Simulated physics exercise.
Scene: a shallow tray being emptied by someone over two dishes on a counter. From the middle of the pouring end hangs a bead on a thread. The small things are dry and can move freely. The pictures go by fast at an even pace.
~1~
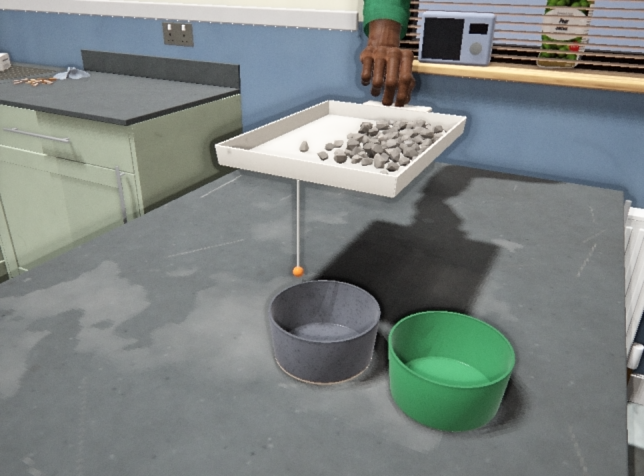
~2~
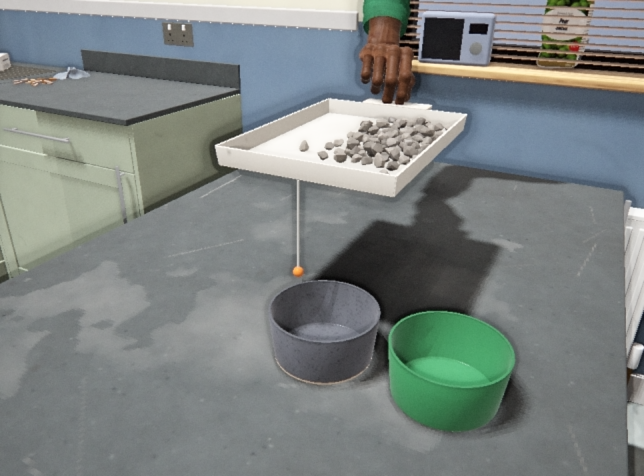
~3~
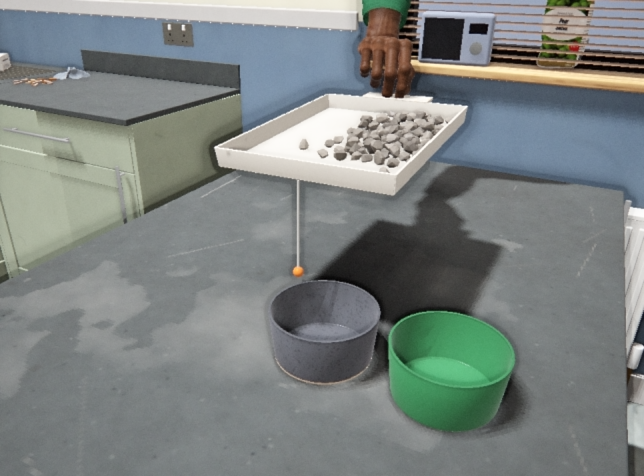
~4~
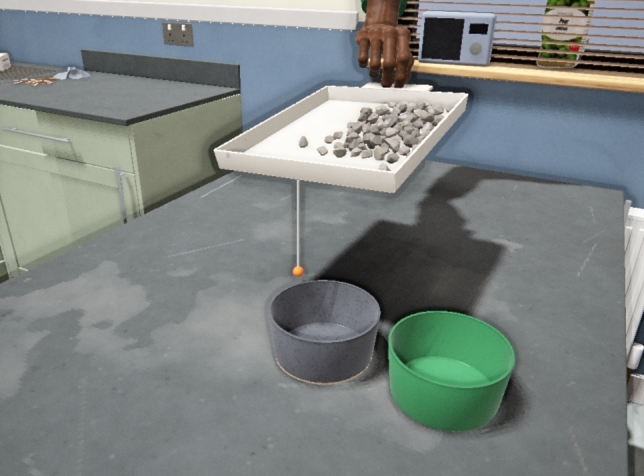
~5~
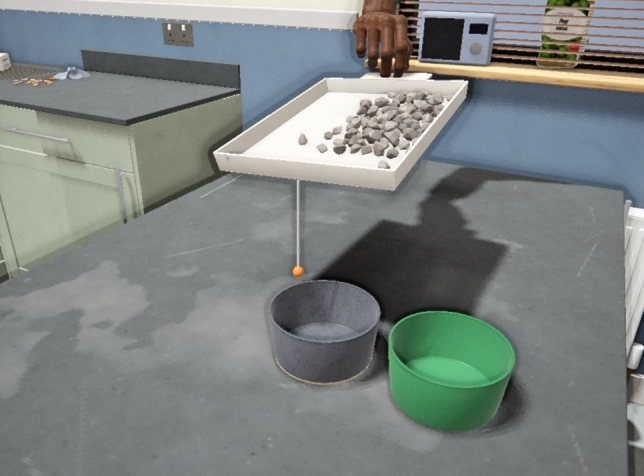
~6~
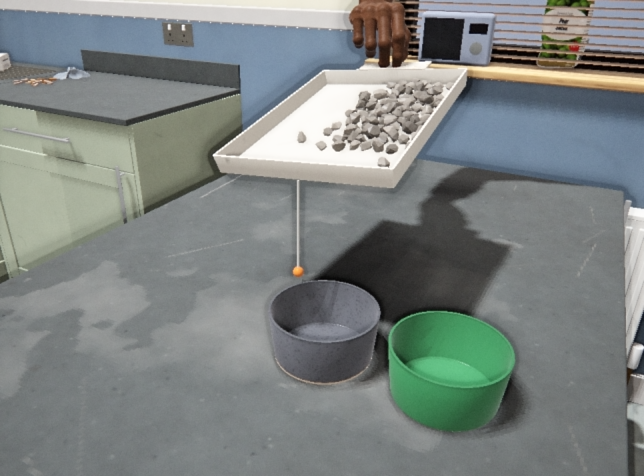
A dark hand slowly raised the far side of a white tray of grey gravel above a grey dish and a green one, and a few stones shifted slightly while the hanging orange bead stayed still.
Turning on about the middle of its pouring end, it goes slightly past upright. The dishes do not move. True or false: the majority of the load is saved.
False.
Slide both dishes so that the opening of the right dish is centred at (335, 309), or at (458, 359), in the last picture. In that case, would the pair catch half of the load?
In the first position past half, in the second shy of half.
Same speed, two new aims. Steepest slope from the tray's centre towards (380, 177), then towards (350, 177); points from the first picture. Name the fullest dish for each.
The first place favours the left of the two, the second the left of the two.
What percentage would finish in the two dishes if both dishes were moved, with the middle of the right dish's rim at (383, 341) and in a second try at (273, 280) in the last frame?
Some 20 percent in the first case, 60 percent in the second.
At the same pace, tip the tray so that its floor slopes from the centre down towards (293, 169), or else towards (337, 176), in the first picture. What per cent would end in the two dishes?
So it's 20 percent with the first slope and 80 percent with the other.
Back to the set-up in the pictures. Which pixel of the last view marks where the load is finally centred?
Last view, resting centre - approx. (217, 321).
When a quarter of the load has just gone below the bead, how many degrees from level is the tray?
It has tipped about 90 degrees.
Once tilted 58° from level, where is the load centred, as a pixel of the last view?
Look about (263, 152) in the last picture.
Soon, tray tipped steeply; nearly all on the tray; a small part in the air.
A while on, tray tipped right over; about a quarter on the tray; about half outside both; about a quarter in the air.
Towards the end, tray tipped past a quarter turn; a stray few in the left dish; nearly all outside both.
Finally, tray tipped past a quarter turn; none in the right dish; a stray few in the left dish; nearly all outside both.
